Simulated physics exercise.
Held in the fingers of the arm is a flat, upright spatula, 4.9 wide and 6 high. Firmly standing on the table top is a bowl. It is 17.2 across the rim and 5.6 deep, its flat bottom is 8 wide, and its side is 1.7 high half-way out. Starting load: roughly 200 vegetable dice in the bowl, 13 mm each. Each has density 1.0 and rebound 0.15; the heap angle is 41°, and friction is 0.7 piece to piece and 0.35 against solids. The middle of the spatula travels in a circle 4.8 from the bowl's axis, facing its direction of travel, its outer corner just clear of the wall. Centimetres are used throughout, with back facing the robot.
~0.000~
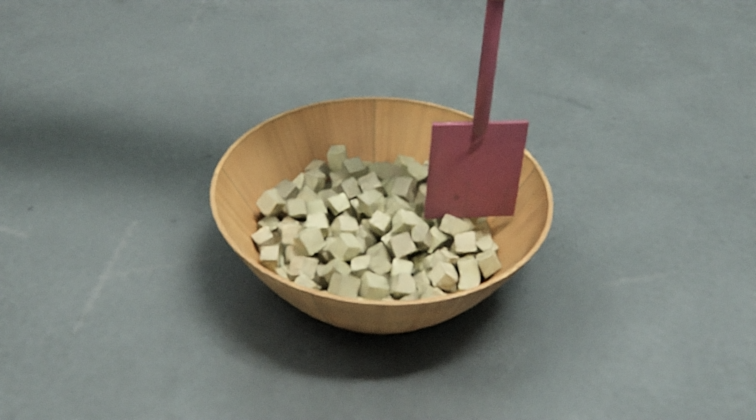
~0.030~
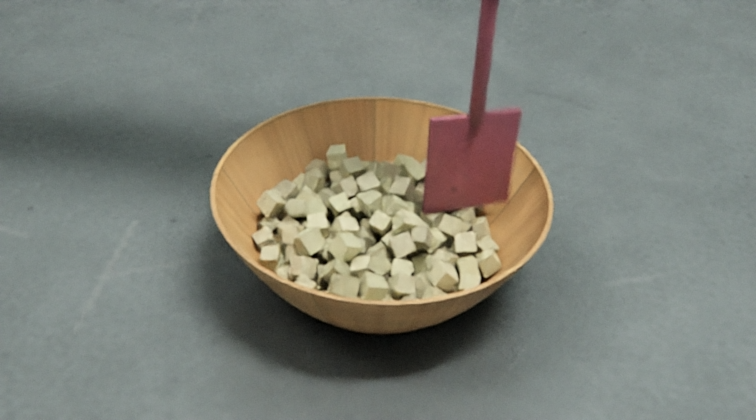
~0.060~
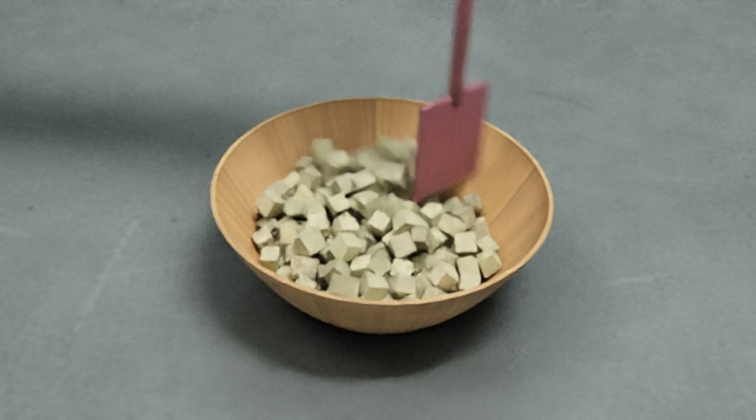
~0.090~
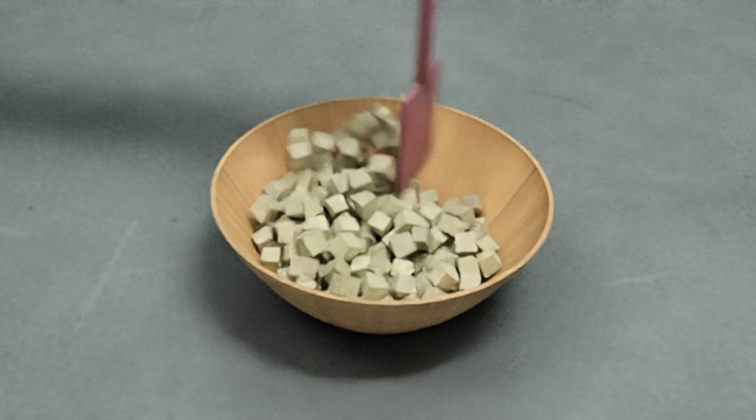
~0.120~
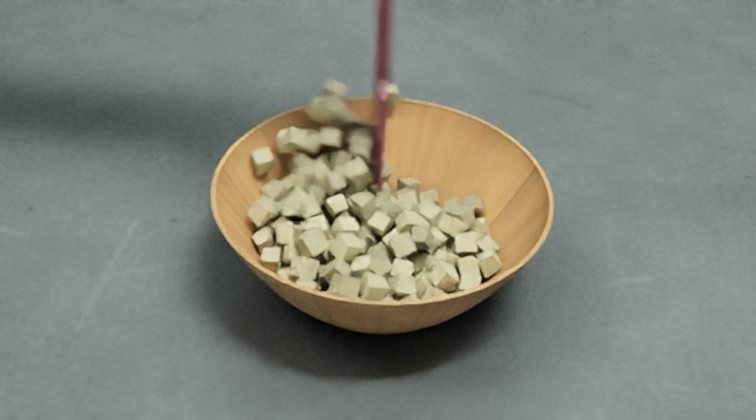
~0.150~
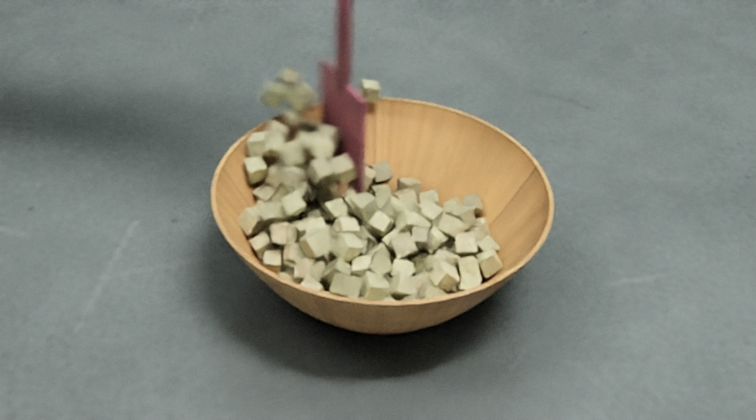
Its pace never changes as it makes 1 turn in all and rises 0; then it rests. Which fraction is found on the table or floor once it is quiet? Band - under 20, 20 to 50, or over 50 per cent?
Band: 20 to 50 per cent.
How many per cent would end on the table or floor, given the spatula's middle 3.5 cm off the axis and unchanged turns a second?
Then some 45 percent.
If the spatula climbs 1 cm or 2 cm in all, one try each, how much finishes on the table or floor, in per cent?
Estimates: 20 % then 10 %.
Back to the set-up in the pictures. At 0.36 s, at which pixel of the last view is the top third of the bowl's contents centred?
In the last picture it sits around (470, 233).
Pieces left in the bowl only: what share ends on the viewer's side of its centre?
About 25 per cent.
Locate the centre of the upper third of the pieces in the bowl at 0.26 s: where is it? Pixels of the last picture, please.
At about (362, 268).
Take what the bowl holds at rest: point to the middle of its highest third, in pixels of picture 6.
About (401, 168).
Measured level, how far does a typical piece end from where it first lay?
Around 5 centimetres.
By 0.26 s, 204° round, highest piece 9 above the table; 188 in the bowl, 1 on the table or floor, 15 in flight or on the tool.
By 0.36 s, 297° round, highest piece 8 above the table; 168 in the bowl, 14 on the table or floor, 22 in flight or on the tool.
By 0.62 s, 0° round, highest piece 6 above the table; 151 in the bowl, 53 on the table or floor.
By 1.32 s, 0° round, highest piece 6 above the table; 151 in the bowl, 53 on the table or floor.
Final count, 151 in the bowl, 53 on the table or floor. That is 26 % on the table or floor.
